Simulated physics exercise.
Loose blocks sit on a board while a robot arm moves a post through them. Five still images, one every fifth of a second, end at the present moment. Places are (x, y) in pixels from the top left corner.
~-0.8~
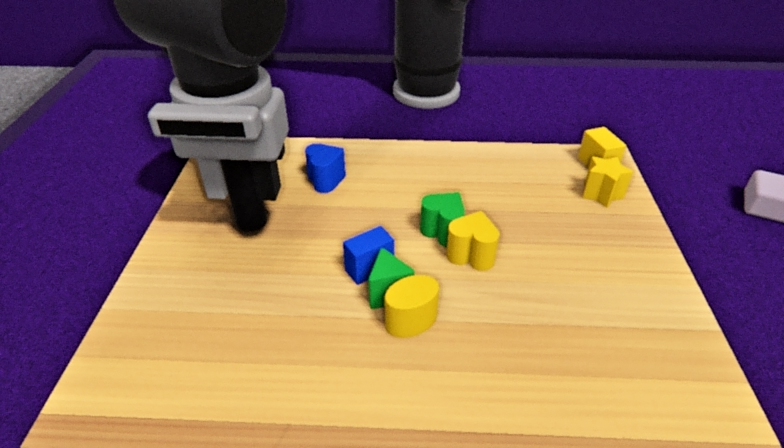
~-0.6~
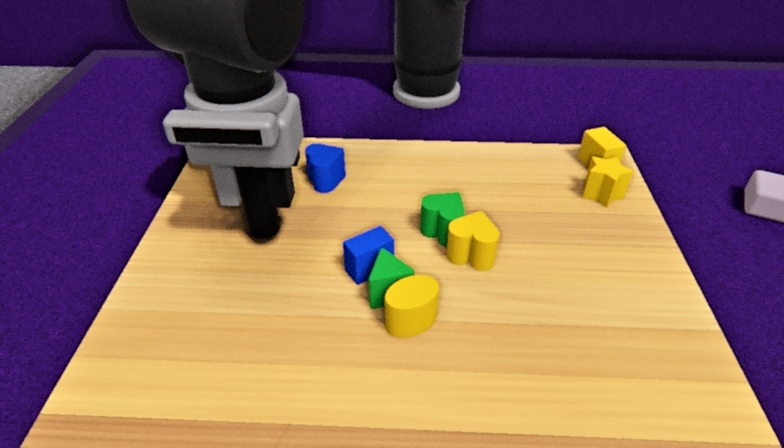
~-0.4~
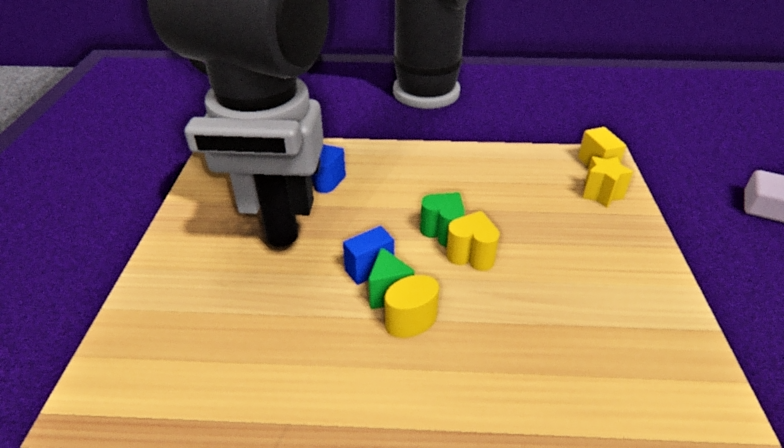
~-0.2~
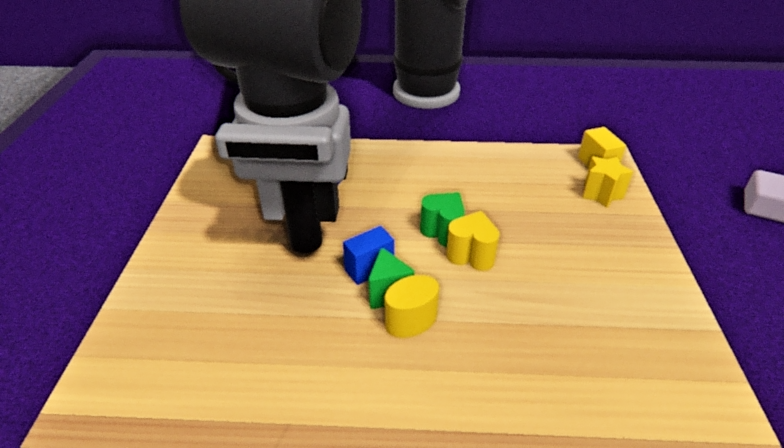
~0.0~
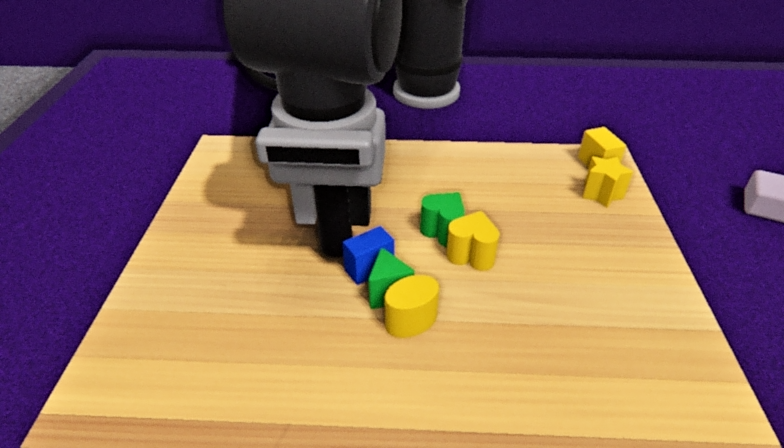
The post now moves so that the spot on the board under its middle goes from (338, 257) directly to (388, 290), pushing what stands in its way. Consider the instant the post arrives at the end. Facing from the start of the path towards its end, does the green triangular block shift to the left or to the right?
The shift goes left.
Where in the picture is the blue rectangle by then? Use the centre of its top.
The spot you're after is about (420, 263) in the image.
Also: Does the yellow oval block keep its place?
No, it doesn't check out.
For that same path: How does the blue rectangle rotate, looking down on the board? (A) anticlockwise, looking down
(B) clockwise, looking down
Letter A.
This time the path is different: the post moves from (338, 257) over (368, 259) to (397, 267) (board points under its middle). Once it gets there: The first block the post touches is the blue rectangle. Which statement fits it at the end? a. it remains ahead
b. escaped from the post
That would be a.
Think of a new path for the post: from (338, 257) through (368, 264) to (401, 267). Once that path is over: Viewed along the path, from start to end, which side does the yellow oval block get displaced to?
The shift is rightward.
On the path given first. Halfway along, post at (362, 263); blue rectangle at (391, 249), turned 35° anticlockwise; green triangular block at (411, 270); yellow oval block at (418, 296), turned 20° clockwise.
At the end, post at (388, 280); blue rectangle at (420, 263), turned 50° anticlockwise; green triangular block at (449, 281), turned 20° clockwise; yellow oval block at (433, 308), turned 50° clockwise; yellow heart-shaped block not moved.
